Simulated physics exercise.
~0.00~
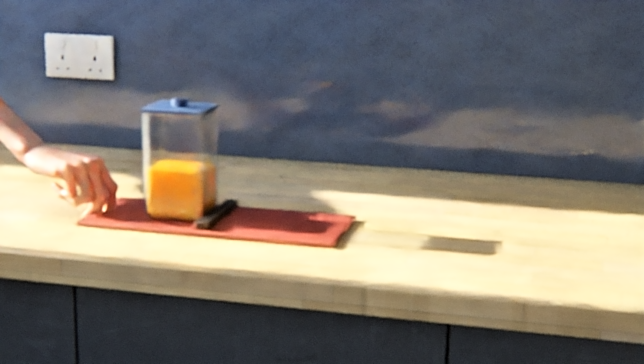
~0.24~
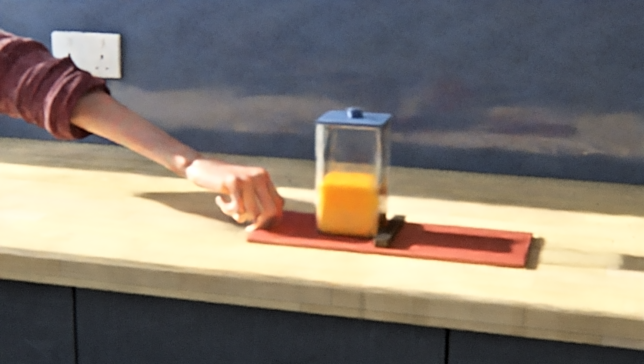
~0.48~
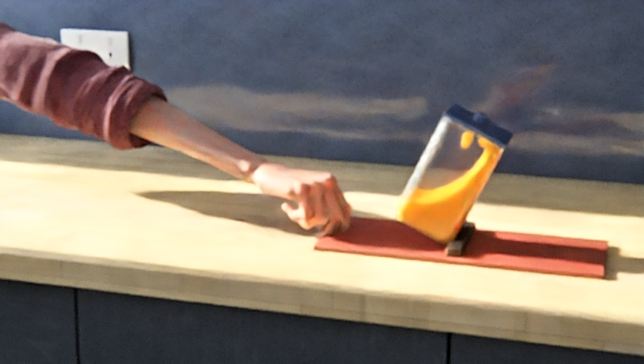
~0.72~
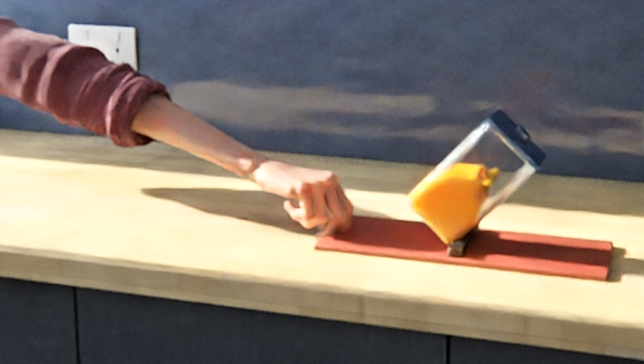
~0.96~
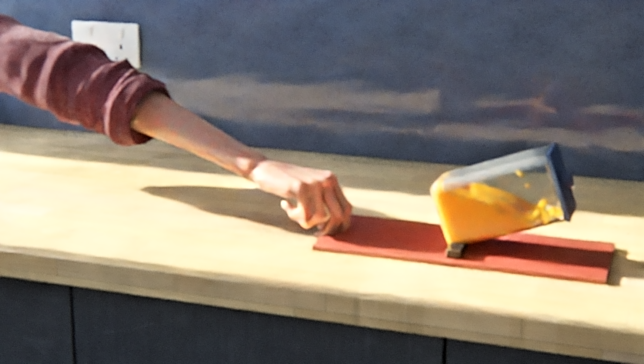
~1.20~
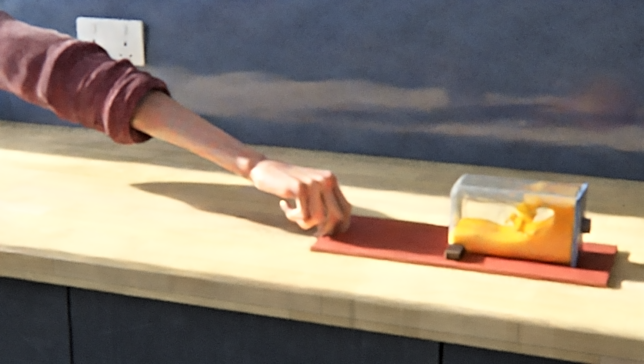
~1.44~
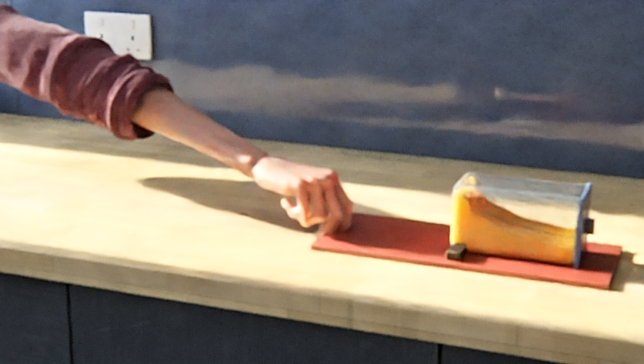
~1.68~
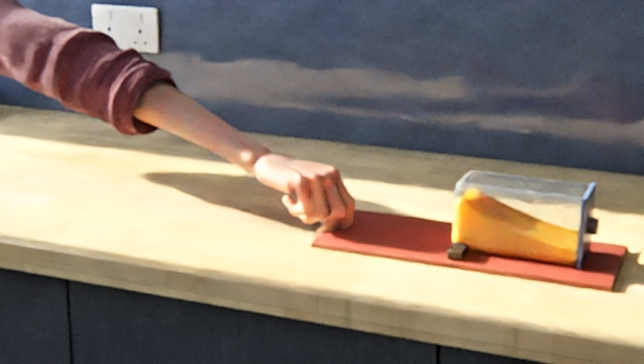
On a wooden counter, a hand slides a red board right and the juice bottle topples.
